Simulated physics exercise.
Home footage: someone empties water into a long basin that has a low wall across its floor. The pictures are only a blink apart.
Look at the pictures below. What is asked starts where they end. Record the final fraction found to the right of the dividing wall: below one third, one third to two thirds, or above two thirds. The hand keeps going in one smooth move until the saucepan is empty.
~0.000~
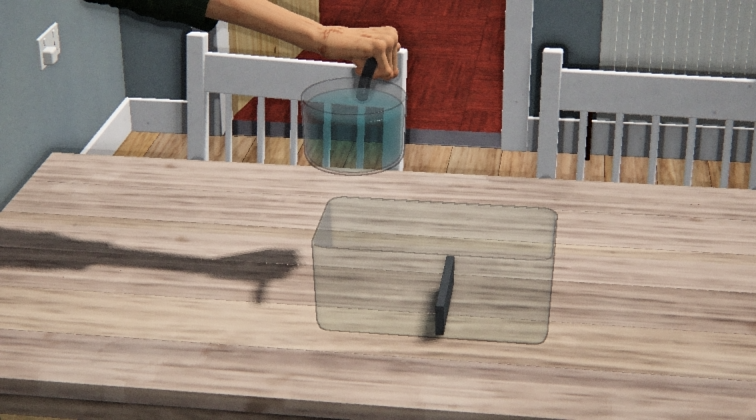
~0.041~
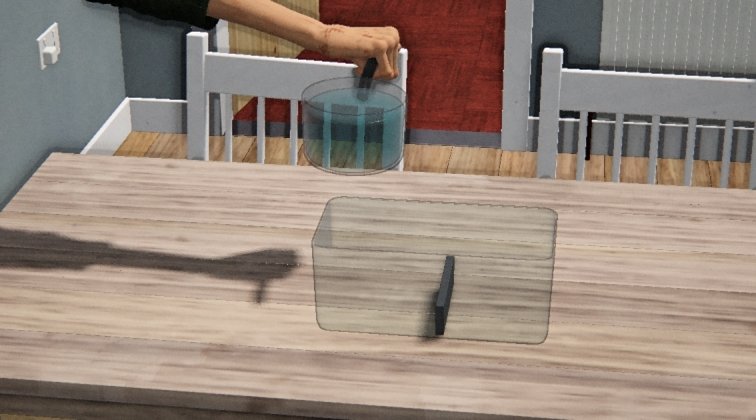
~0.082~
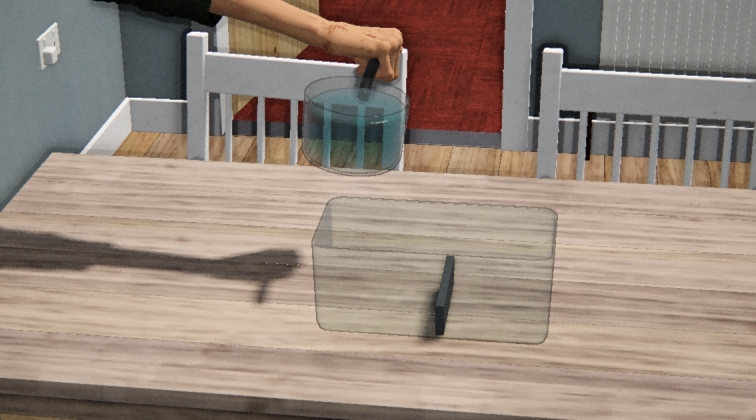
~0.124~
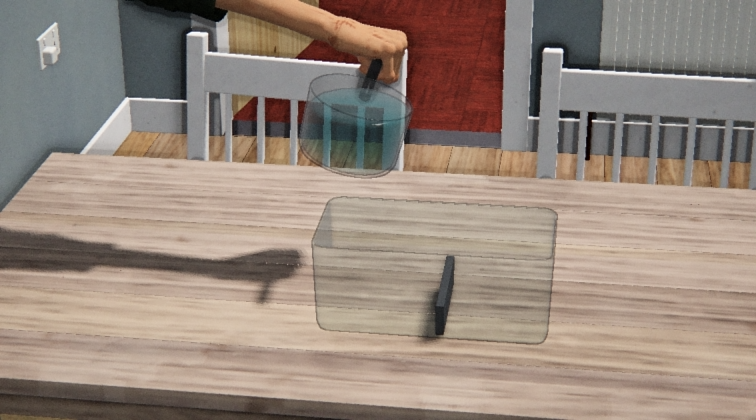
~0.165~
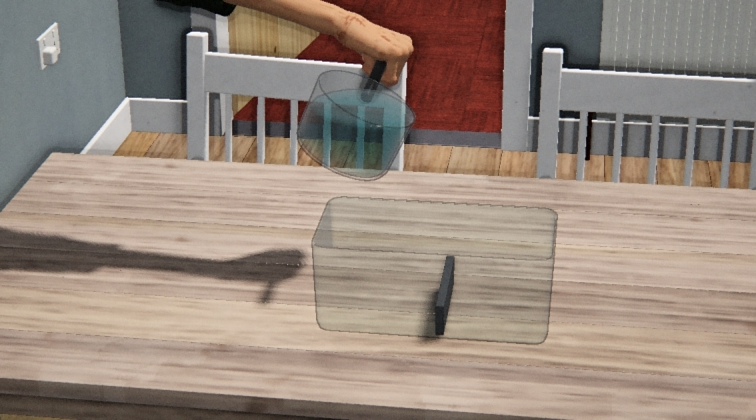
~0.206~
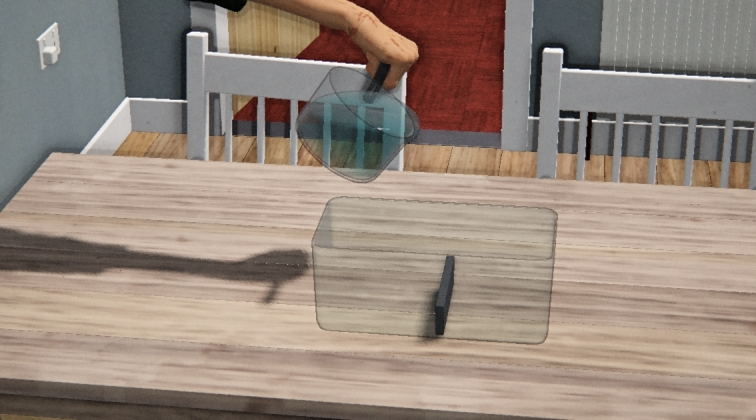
Final fraction right of the wall: One third to two thirds.
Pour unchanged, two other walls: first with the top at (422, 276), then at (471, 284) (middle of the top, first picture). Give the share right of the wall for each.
Roughly 90 per cent, and 20 per cent.
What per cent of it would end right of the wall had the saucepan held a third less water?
It comes to near 30 per cent.
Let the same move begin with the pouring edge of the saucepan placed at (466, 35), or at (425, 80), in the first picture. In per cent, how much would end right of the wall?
About 60 per cent, then about 80 per cent.
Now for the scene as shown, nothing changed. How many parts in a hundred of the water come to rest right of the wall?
About 50 percent.
By 0.45 s the tilt is 100° and 34 per cent is still to pour, 3 is left of the wall and 22 right of it.
By 0.63 s the tilt is 105° and 8 per cent is still to pour, 26 is left of the wall and 57 right of it.
By 0.82 s the tilt is 105° and 1 per cent is still to pour, 40 is left of the wall and 54 right of it.
By 1.02 s the tilt is 105° and 0 per cent is still to pour, 45 is left of the wall and 53 right of it.
At rest 46 per cent lies left of the wall, 52 right of it and 2 outside.
